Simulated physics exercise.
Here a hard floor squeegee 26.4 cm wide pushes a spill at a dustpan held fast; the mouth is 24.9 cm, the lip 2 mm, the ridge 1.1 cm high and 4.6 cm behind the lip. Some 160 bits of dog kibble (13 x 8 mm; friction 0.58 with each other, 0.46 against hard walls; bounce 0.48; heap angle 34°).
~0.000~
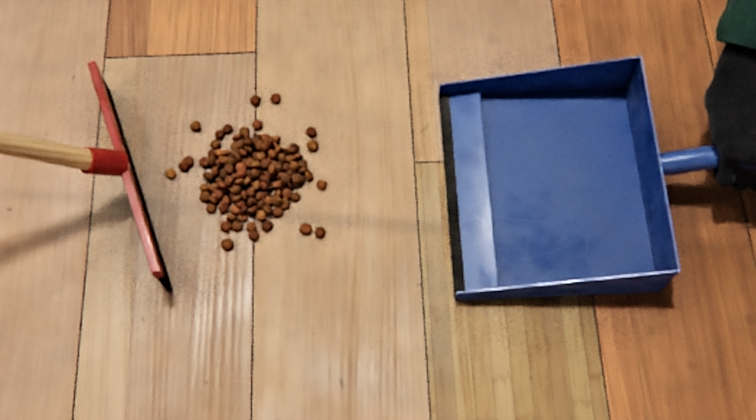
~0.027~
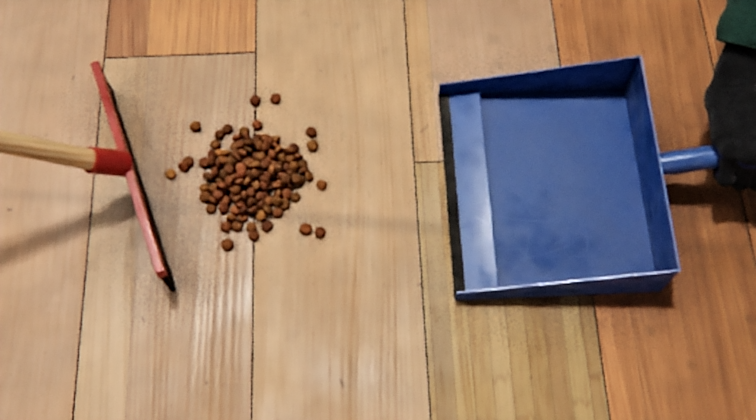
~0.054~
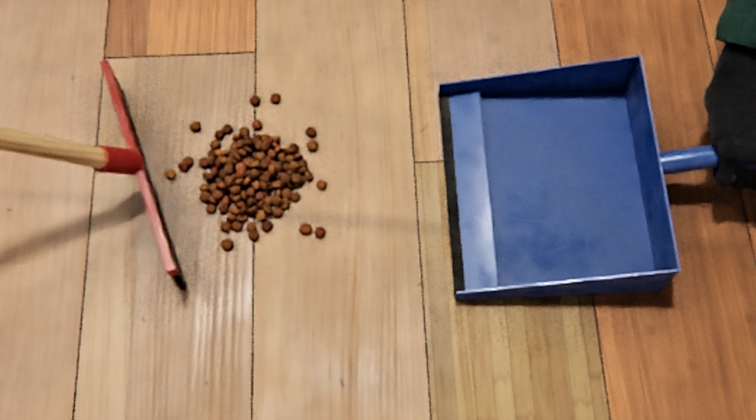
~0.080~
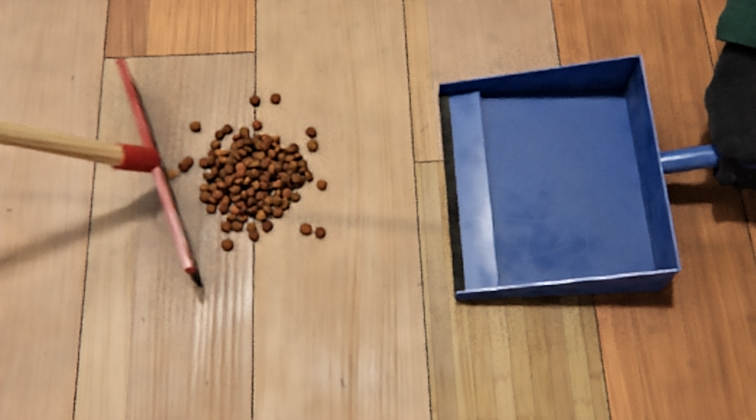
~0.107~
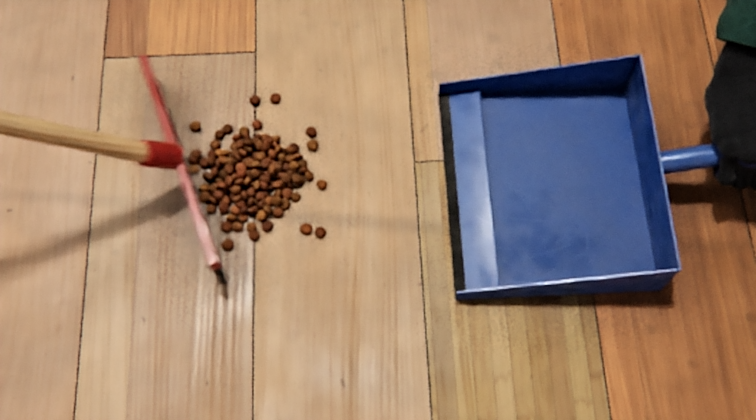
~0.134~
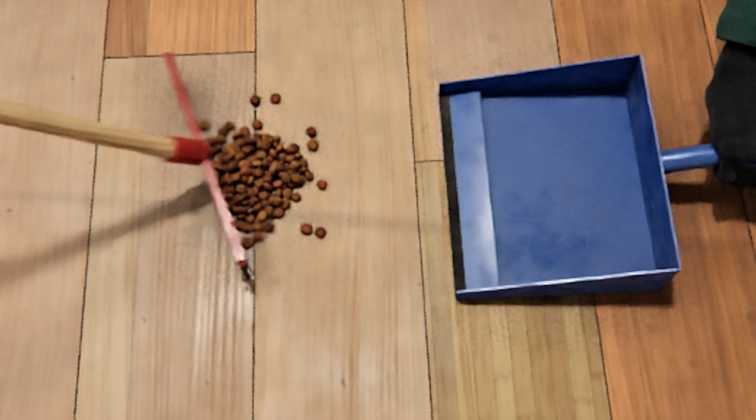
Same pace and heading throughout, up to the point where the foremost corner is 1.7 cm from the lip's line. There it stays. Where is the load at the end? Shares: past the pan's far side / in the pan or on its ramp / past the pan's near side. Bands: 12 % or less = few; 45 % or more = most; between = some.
Shares - far side: Some; pan: Some; near side: Few.
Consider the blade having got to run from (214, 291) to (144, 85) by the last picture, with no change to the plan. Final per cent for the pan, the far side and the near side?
Pan 0; far 5; near 0.
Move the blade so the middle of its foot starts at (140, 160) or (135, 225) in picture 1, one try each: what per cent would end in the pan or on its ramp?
First try about 30 per cent, second about 25 per cent.
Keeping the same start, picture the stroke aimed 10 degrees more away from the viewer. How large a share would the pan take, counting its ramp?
Roughly 25 per cent would finish in the pan or on its ramp.
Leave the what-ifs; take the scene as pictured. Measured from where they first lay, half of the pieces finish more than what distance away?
I'd put it near 22 cm.
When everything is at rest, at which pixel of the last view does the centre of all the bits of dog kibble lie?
I'd put it at about (437, 131).
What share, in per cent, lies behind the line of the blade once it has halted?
Close to 0 percent.
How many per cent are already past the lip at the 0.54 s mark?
Some 30 per cent by that point.
After 0.25 s, middle of the blade 15 cm from the lip; 0 % over the lip, far side 5 %, near side 0 %.
After 0.32 s, middle of the blade 8 cm from the lip; 0 % over the lip, far side 15 %, near side 0 %.
After 0.54 s, middle of the blade 6 cm from the lip; 30 % over the lip, far side 25 %, near side 0 %.
In the end, at 1.2 s, far side 25 %, pan 30 %, near side 0 %, in front of the lip or behind the blade 50 %.
